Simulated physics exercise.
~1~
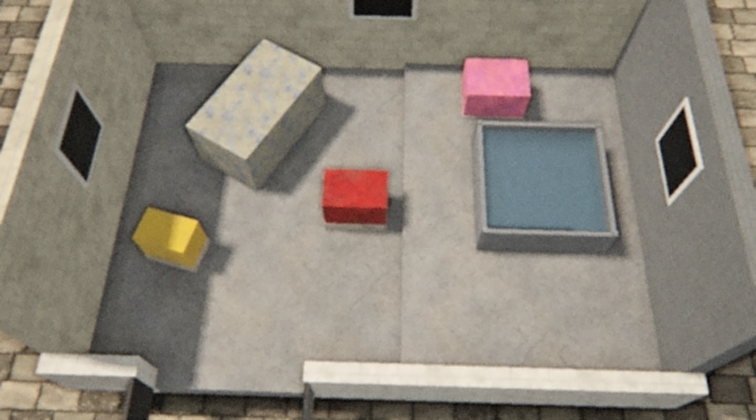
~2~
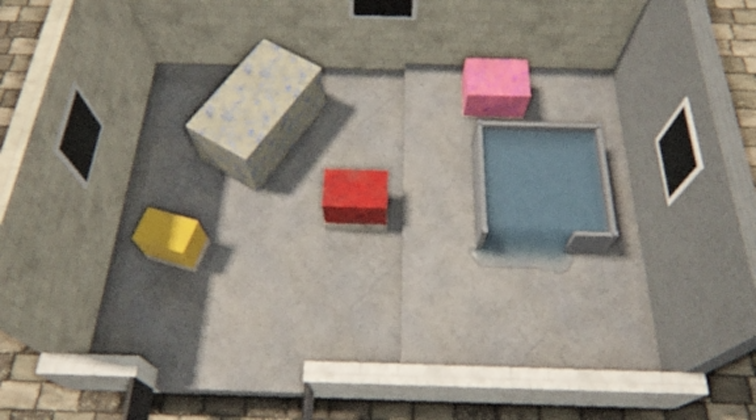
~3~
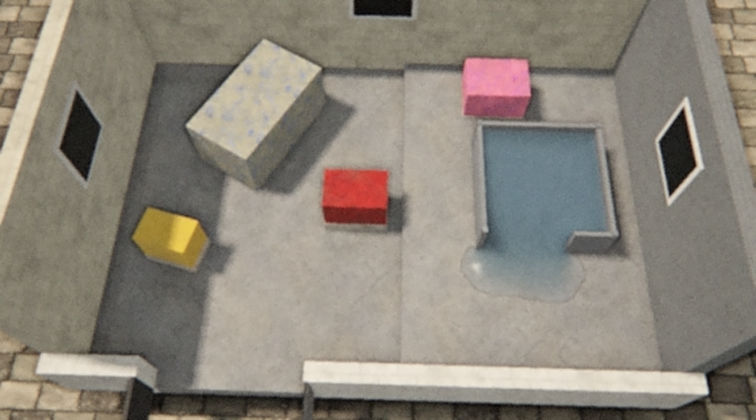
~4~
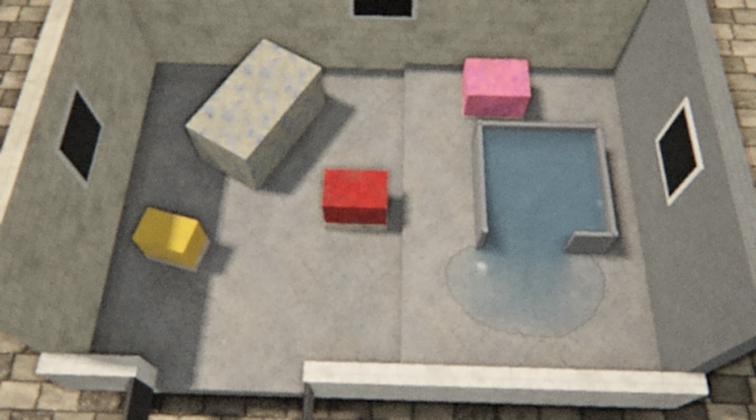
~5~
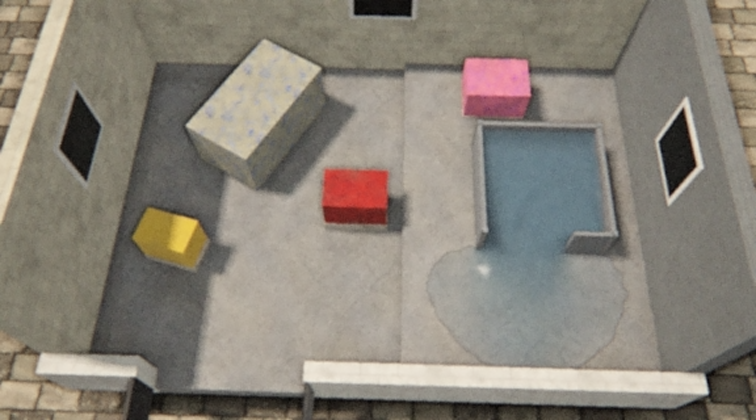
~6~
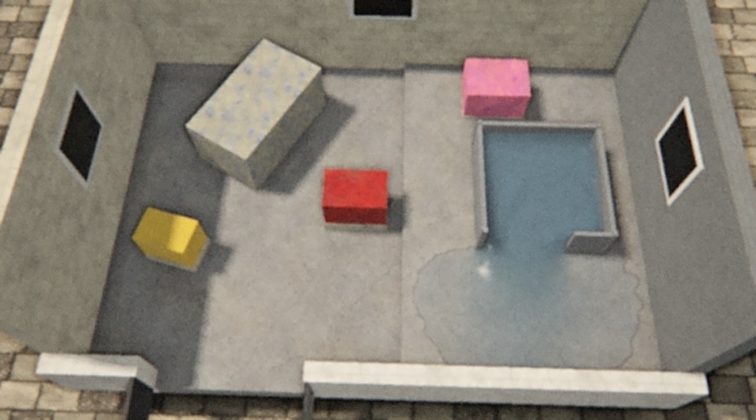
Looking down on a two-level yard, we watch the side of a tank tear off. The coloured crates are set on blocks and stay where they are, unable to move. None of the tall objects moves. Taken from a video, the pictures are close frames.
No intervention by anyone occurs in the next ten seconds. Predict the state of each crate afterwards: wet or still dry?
Result: The red crate remains moisture-free; the pink crate picks up moisture; the yellow crate remains moisture-free.
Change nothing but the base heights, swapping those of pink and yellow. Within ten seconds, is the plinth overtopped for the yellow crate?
The yellow crate is reached.
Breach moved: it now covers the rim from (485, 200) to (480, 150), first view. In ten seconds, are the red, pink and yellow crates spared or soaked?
I'd expect the red crate goes wet, the pink crate remains untouched, and the yellow crate remains untouched.
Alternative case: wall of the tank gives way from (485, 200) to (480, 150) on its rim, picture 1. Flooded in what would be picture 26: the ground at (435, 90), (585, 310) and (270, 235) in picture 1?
So it's nothing at the first, nothing at the second and liquid at the third.
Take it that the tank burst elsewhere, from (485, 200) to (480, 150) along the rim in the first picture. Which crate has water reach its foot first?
My pick is the red-painted one.
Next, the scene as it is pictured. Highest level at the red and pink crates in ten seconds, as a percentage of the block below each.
The first comes to 20 per cent and the second to 200 per cent.
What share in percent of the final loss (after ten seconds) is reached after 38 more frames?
It would be around 40 %.
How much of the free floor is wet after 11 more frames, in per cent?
I reckon around 25 %.
A moment on, water covers 15 % of the floor; the red crate not reached, the pink crate not reached, the yellow crate not reached.
Next, water covers 25 % of the floor; the red crate not reached, the pink crate not reached, the yellow crate not reached.
Then, water covers 50 % of the floor; the red crate water round its plinth, the pink crate not reached, the yellow crate water round its plinth.
Later, water covers 70 % of the floor; the red crate water round its plinth, the pink crate water round its plinth, the yellow crate water round its plinth.
In the end, water covers 90 % of the floor; the red crate stayed above the water, the pink crate was topped, the yellow crate stayed above the water.
